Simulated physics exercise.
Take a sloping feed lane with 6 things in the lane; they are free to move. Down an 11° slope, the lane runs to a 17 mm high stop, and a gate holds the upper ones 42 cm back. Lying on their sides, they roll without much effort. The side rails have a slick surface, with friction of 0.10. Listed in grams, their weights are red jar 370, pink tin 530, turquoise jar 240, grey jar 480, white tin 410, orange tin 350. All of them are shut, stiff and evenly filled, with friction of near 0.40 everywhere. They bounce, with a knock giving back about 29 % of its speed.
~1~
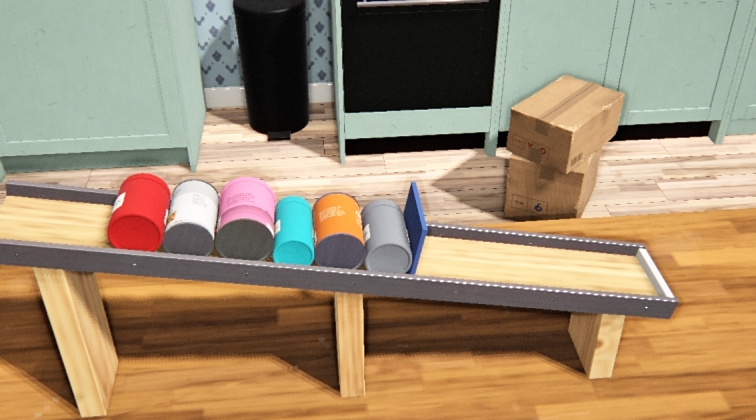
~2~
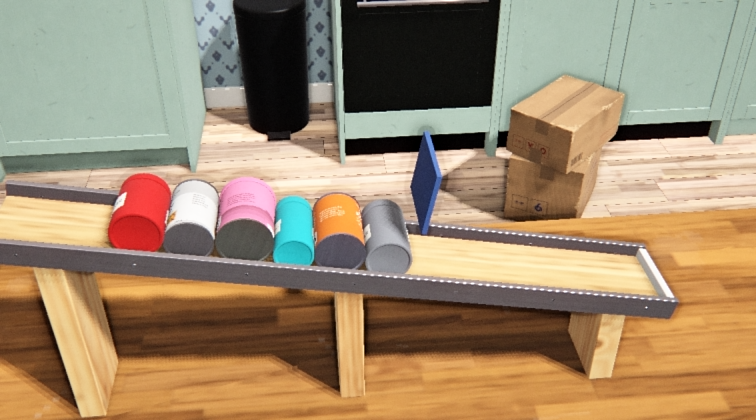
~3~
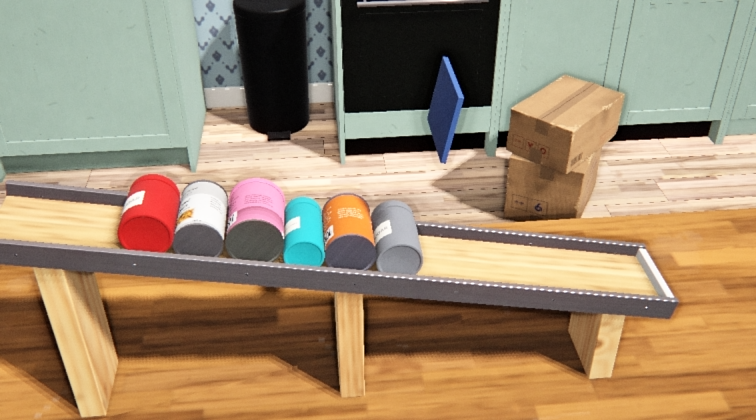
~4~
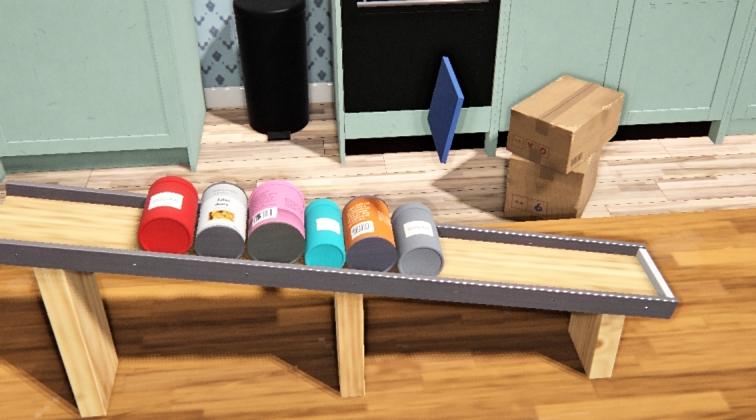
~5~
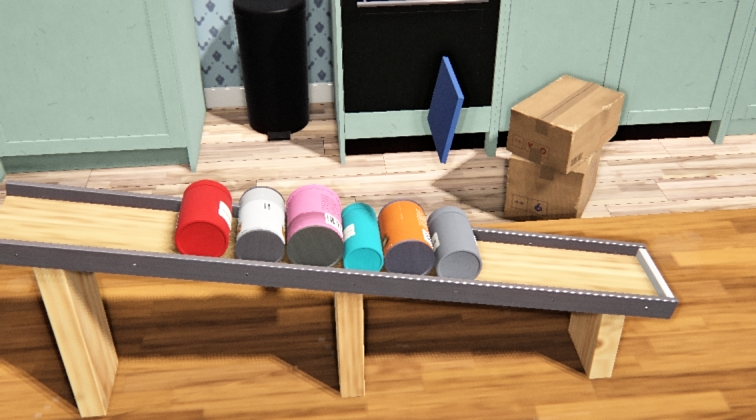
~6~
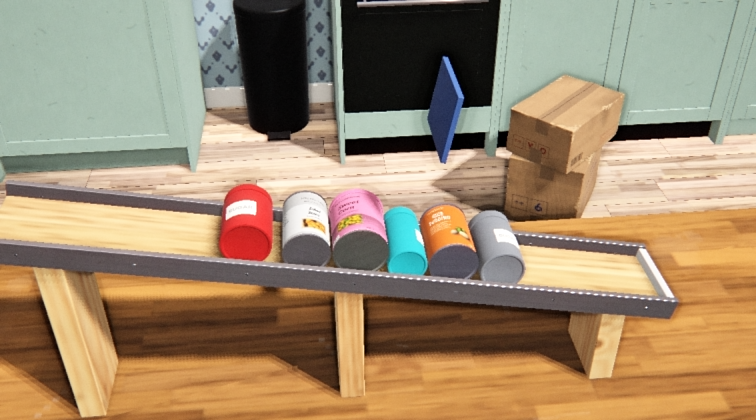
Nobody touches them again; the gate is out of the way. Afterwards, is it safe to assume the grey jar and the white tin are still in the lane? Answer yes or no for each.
Grey jar: No; white tin: Yes.
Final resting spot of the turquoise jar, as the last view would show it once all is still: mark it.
It comes to rest somewhere around (642, 267).
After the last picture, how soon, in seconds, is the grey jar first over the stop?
Answer: About 0.4 s.
Then, 0.20 s later than the last frame, leader 9 cm from the stop; grey jar near (585, 257); white tin near (402, 240).
Then, 0.30 s later than the last frame, grey jar near (638, 263); white tin near (451, 245).
Then, 0.60 s later than the last frame, grey jar and orange tin now over the stop; white tin near (524, 251).
Then, 1.00 s later than the last frame, white tin at a standstill near (557, 255); red jar at a standstill; pink tin at a standstill.
When it is over, over the stop, grey jar and orange tin; the other 4 in the lane. In the last view, white tin near (557, 255).
